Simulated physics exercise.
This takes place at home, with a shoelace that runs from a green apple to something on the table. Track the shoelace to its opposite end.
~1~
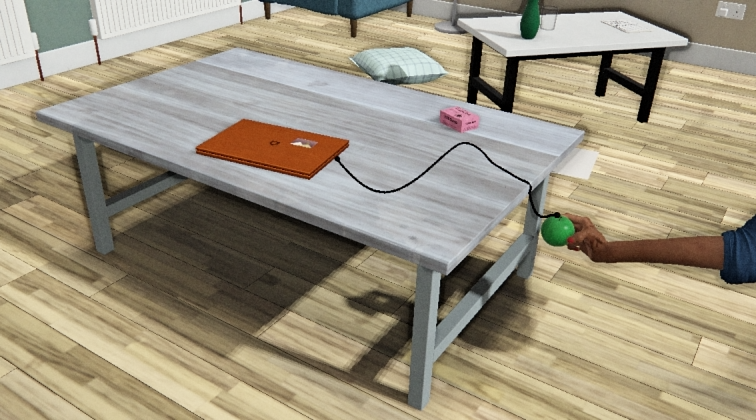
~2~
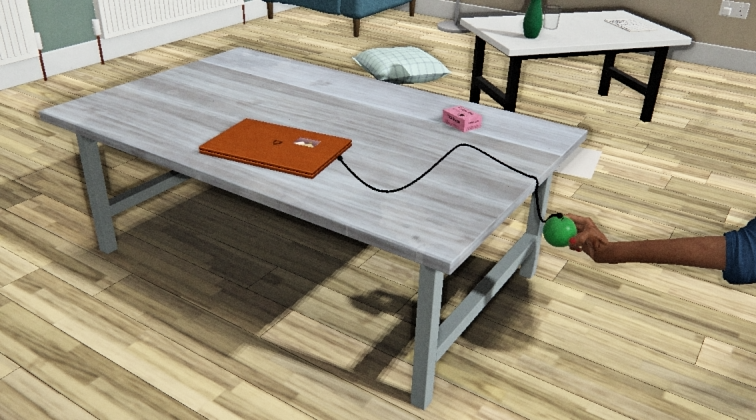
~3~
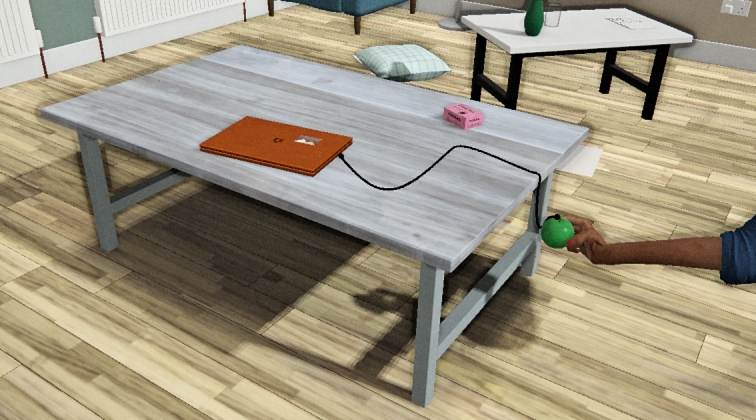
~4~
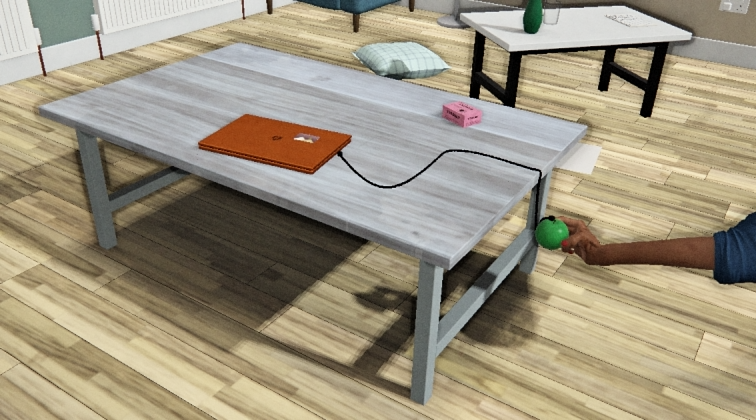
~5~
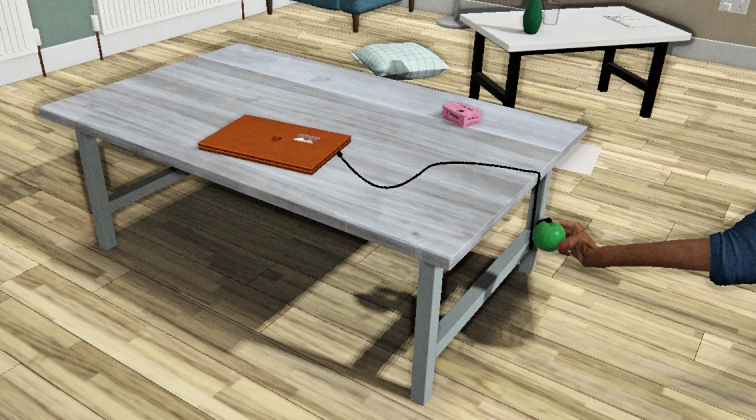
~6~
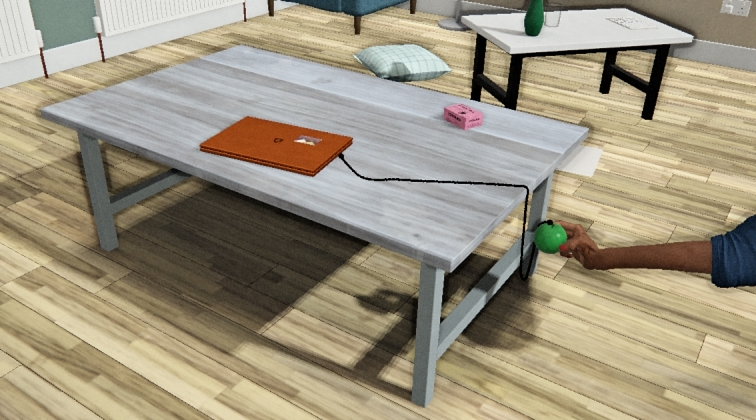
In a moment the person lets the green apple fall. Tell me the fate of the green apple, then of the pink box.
So the green apple goes right down while the pink box holds its position.
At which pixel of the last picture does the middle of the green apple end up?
About (531, 344).
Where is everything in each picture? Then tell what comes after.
In the first frame, green apple (558, 231); orange laptop (274, 143); pink box (460, 113).
In the second frame, green apple (559, 232).
In the third frame, green apple (557, 233).
In the fourth frame, green apple (552, 234); shoelace through (400, 185) (454, 151).
In the fifth frame, green apple (549, 236); shoelace through (399, 186) (475, 164).
In the sixth frame, green apple (550, 238); orange laptop (277, 141); pink box (464, 110); shoelace tied to the laptop, with much slack.
Then, 0.38 s later than the last view, apple on the floor near (531, 344); laptop as before; box as before.
Finally, apple on the floor near (531, 344); laptop as before; box as before. The green apple reaches the floor and the pink box remains where it stands.
